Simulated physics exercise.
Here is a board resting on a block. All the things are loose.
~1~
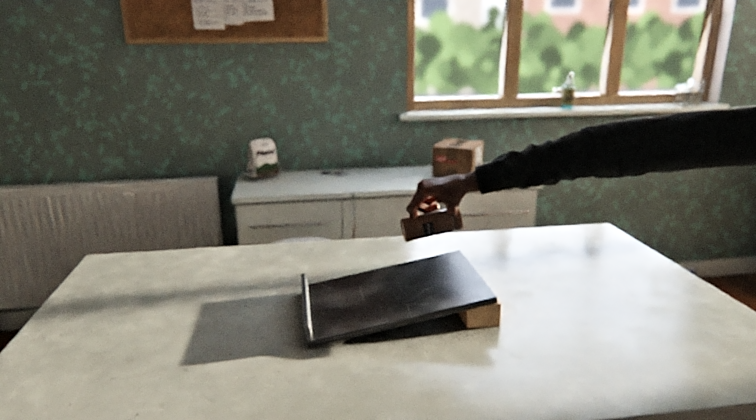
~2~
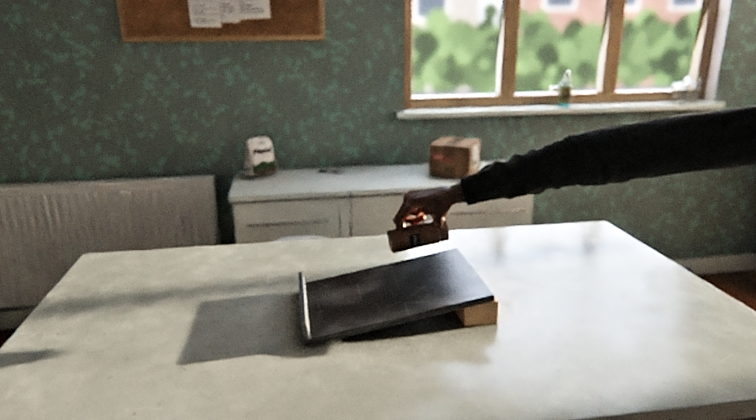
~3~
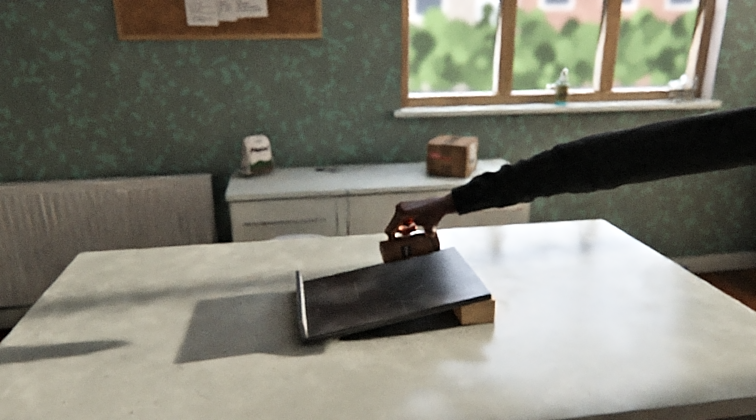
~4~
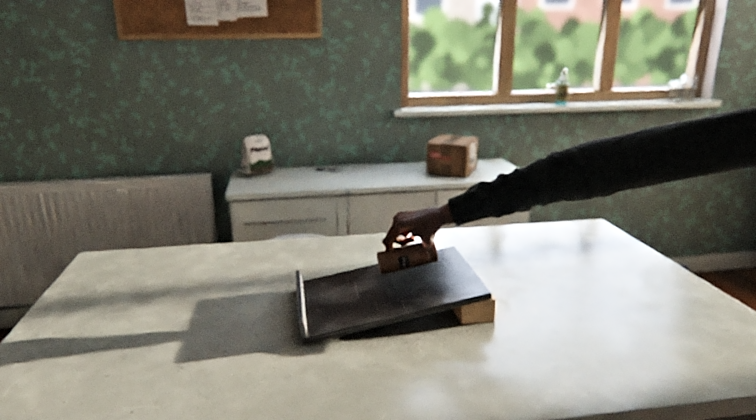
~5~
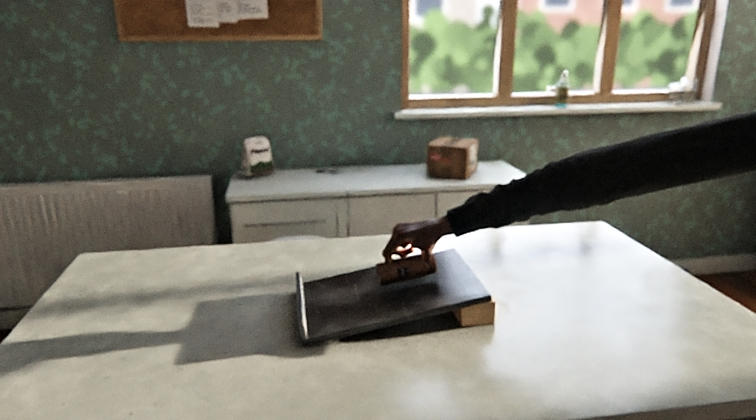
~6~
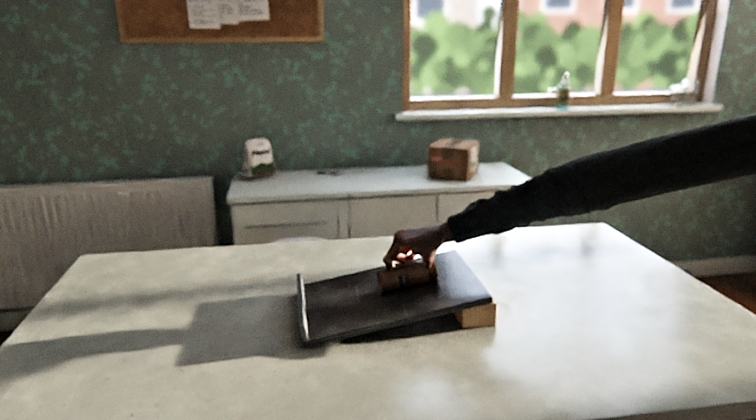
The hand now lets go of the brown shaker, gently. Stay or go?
Outcome: The brown shaker remains at rest.
Then, 0.20 s later than the last frame, all is still.
Then, 0.40 s later than the last frame, brown shaker resting near (407, 275).
When it is over, it is as before. End places, in pixels of the last picture, brown shaker near (407, 275). The brown shaker stays where it is put.
